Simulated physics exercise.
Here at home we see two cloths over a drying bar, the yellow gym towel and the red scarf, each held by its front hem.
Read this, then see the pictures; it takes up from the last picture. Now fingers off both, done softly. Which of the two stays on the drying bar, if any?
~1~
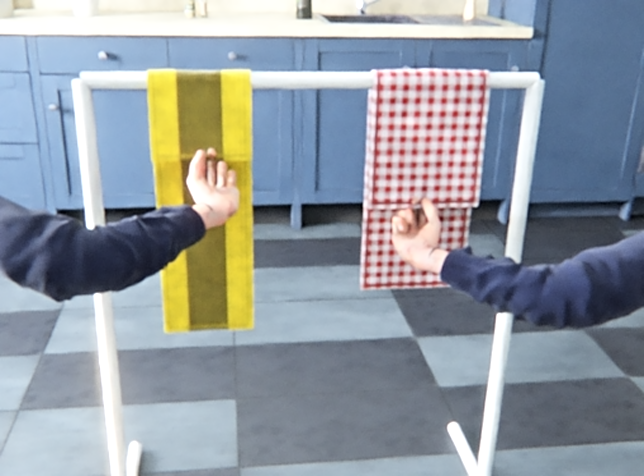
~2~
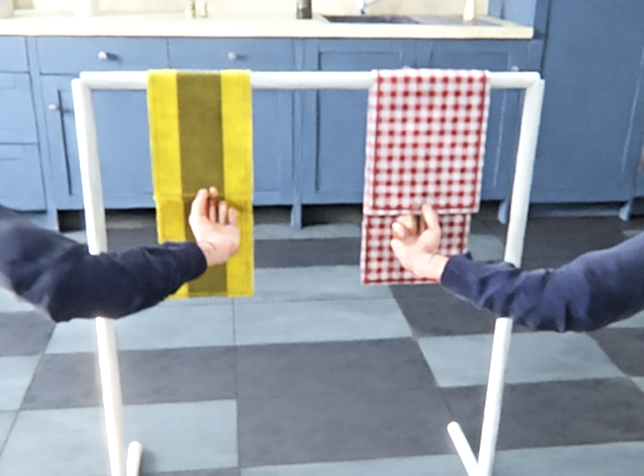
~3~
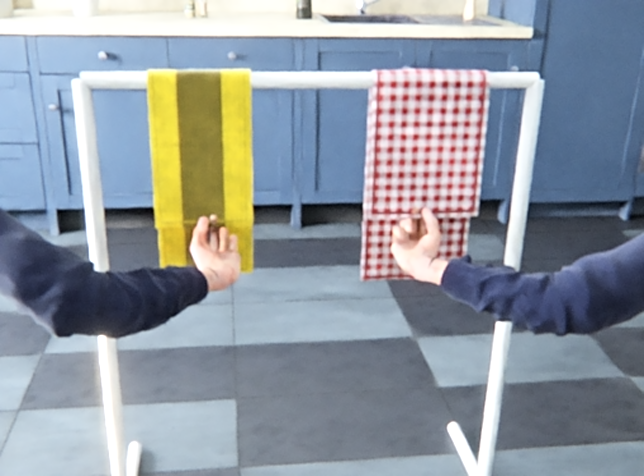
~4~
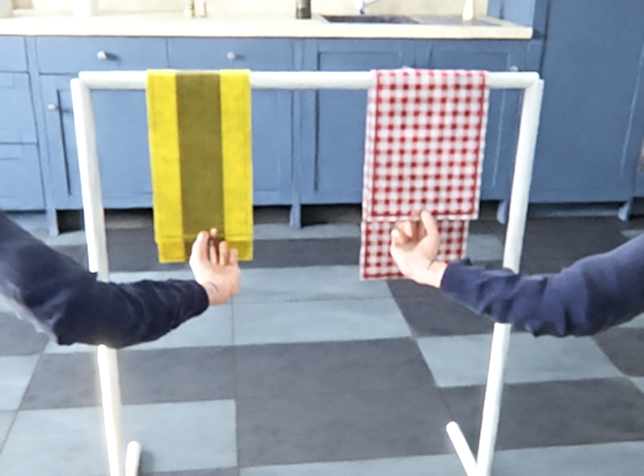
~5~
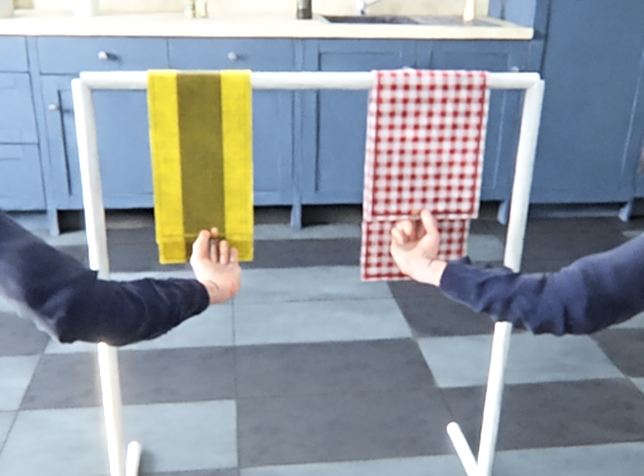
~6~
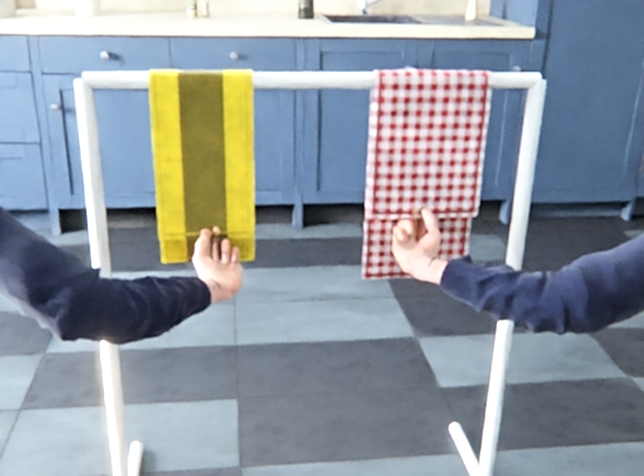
As I see it, just watch the yellow gym towel sit there. Just watch the red scarf sit there.
Then, 0.40 s later than the last view, gym towel at rest on the rail; scarf at rest on the rail.
Finally, gym towel at rest on the rail; scarf at rest on the rail. The yellow gym towel keeps its place and the red scarf stays on.
